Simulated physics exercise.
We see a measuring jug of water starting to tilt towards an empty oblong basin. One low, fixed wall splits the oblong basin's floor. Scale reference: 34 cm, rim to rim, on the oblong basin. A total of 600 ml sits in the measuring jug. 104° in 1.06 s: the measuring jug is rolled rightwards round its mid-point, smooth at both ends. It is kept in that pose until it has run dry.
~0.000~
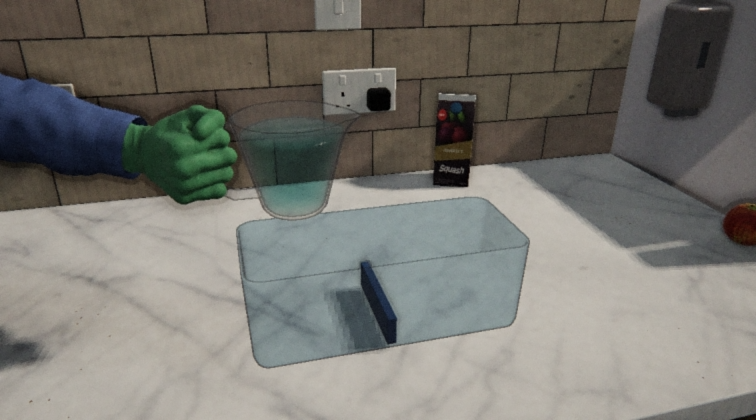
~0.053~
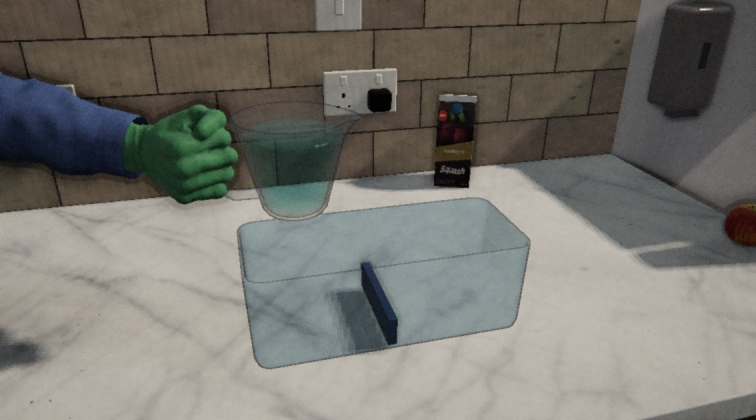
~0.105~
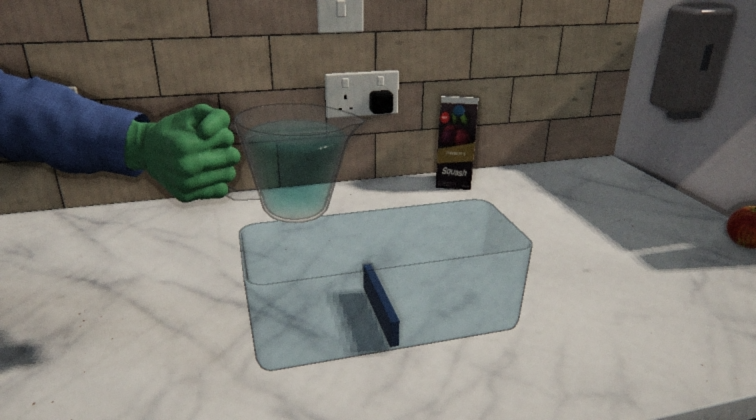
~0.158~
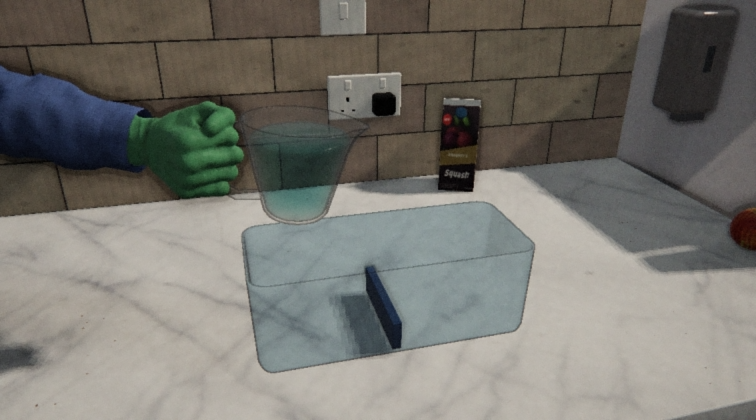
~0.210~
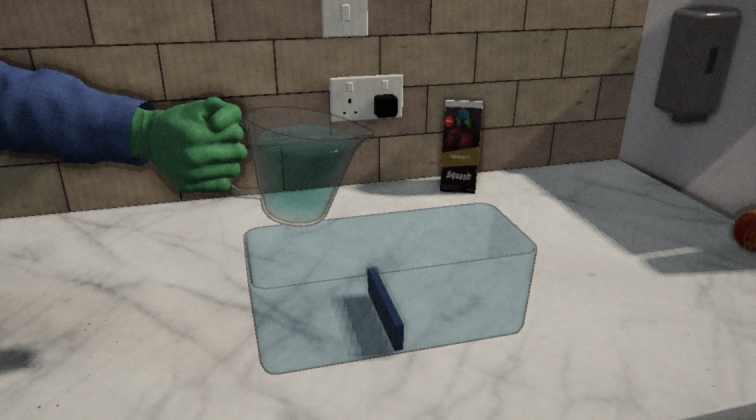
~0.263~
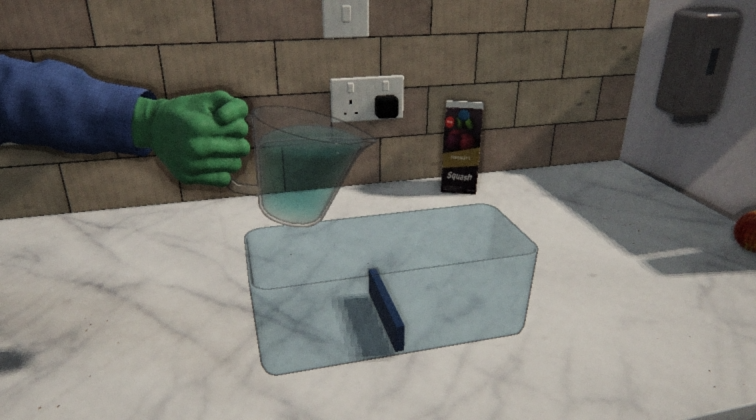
A green-gloved hand gradually tilts a measuring jug of water rightwards above an oblong basin.
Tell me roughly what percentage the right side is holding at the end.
At the end it holds about 81 per cent.
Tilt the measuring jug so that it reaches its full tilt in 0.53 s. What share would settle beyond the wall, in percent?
That would give about 70 percent.
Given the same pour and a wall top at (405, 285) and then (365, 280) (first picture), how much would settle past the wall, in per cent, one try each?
In order, 45 and 95 per cent.
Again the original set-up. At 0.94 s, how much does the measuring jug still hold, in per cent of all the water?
8 in a hundred, give or take.
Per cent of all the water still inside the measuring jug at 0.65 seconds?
About 60 percent.
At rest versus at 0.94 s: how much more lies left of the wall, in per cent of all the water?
Near 7 percent, give or take.
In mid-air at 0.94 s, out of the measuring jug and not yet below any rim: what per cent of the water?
Roughly 6 %.
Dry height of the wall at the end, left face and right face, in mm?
Measured: Left around 34 mm, right around 16 mm.
After 0.65 s the tilt is 70° and 60 per cent is still to pour, 0 is left of the wall and 20 right of it.
After 0.94 s the tilt is 101° and 8 per cent is still to pour, 11 is left of the wall and 75 right of it.
After 1.24 s the tilt is 104° and 0 per cent is still to pour, 17 is left of the wall and 82 right of it.
After 1.56 s the tilt is 104° and 0 per cent is still to pour, 18 is left of the wall and 81 right of it.
In the end 18 per cent lies left of the wall, 81 right of it and 1 outside.
